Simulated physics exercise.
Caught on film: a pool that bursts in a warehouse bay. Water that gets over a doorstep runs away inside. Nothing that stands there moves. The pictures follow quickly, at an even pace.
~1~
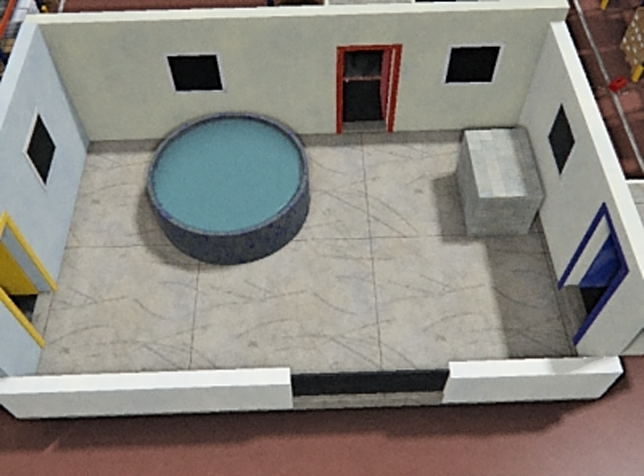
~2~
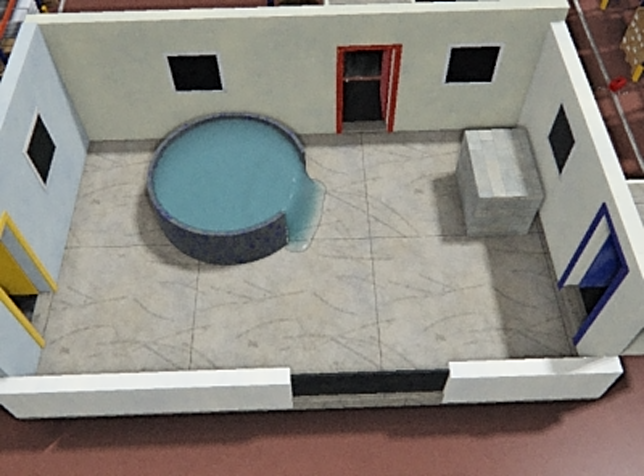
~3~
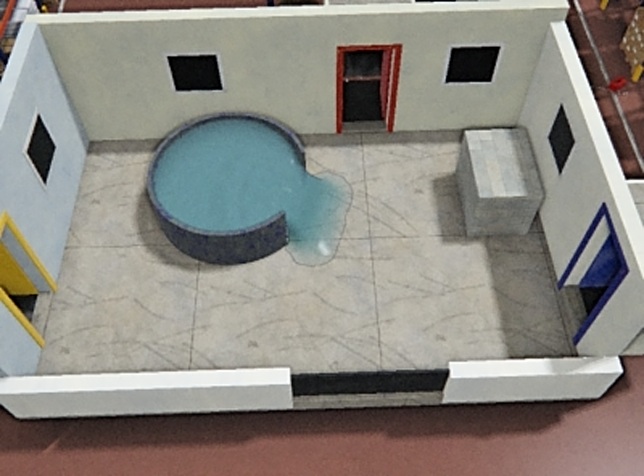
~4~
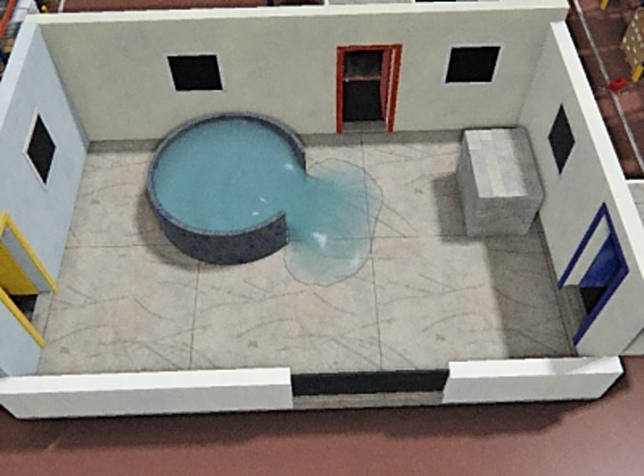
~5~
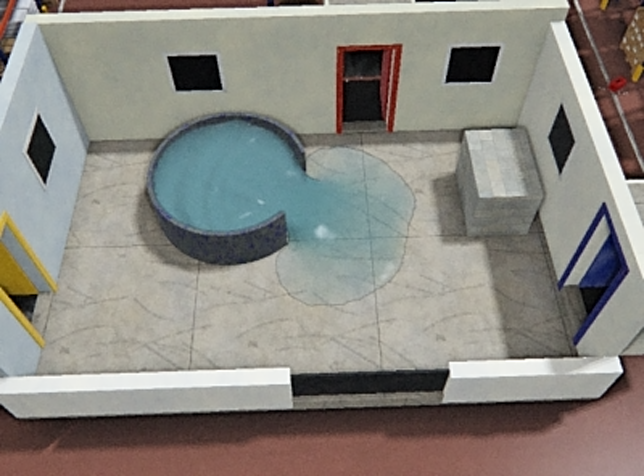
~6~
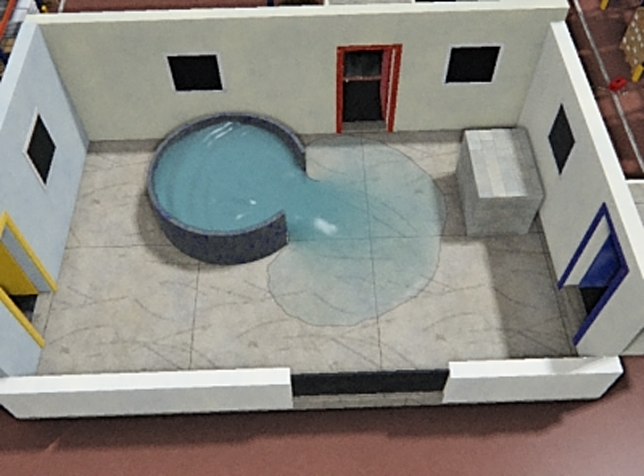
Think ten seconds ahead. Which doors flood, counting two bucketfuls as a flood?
The yellow door takes more than that; the red door takes more than that; the blue door takes more than that.
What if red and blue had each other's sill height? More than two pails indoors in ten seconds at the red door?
My reading: Red is under.
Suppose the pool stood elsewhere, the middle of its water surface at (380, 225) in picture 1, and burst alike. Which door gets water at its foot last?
Last comes the yellow door.
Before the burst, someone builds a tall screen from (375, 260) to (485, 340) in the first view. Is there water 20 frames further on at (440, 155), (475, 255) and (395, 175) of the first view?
In turn: Under water, covered, wet.
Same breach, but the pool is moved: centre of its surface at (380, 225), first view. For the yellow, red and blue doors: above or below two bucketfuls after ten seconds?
My reading: The yellow one takes more; the red one keeps below it; the blue one goes over.
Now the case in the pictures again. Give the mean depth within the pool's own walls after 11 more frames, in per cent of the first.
Roughly 52 per cent.
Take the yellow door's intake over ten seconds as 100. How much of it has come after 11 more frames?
Some 0 per cent.
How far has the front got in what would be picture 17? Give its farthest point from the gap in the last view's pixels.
At about (583, 376).
A moment on, water covers 45 % of the floor; the yellow door not reached, the red door wet at the sill, nothing in, the blue door wet at the sill, nothing in.
Next, water covers 50 % of the floor; the yellow door not reached, the red door wet at the sill, nothing in, the blue door under two buckets in.
Then, water covers 55 % of the floor; the yellow door not reached, the red door under two buckets in, the blue door far over two buckets in.
Later, water covers 70 % of the floor; the yellow door not reached, the red door under two buckets in, the blue door far over two buckets in.
In the end, water covers 100 % of the floor; the yellow door over two buckets in, the red door over two buckets in, the blue door far over two buckets in.
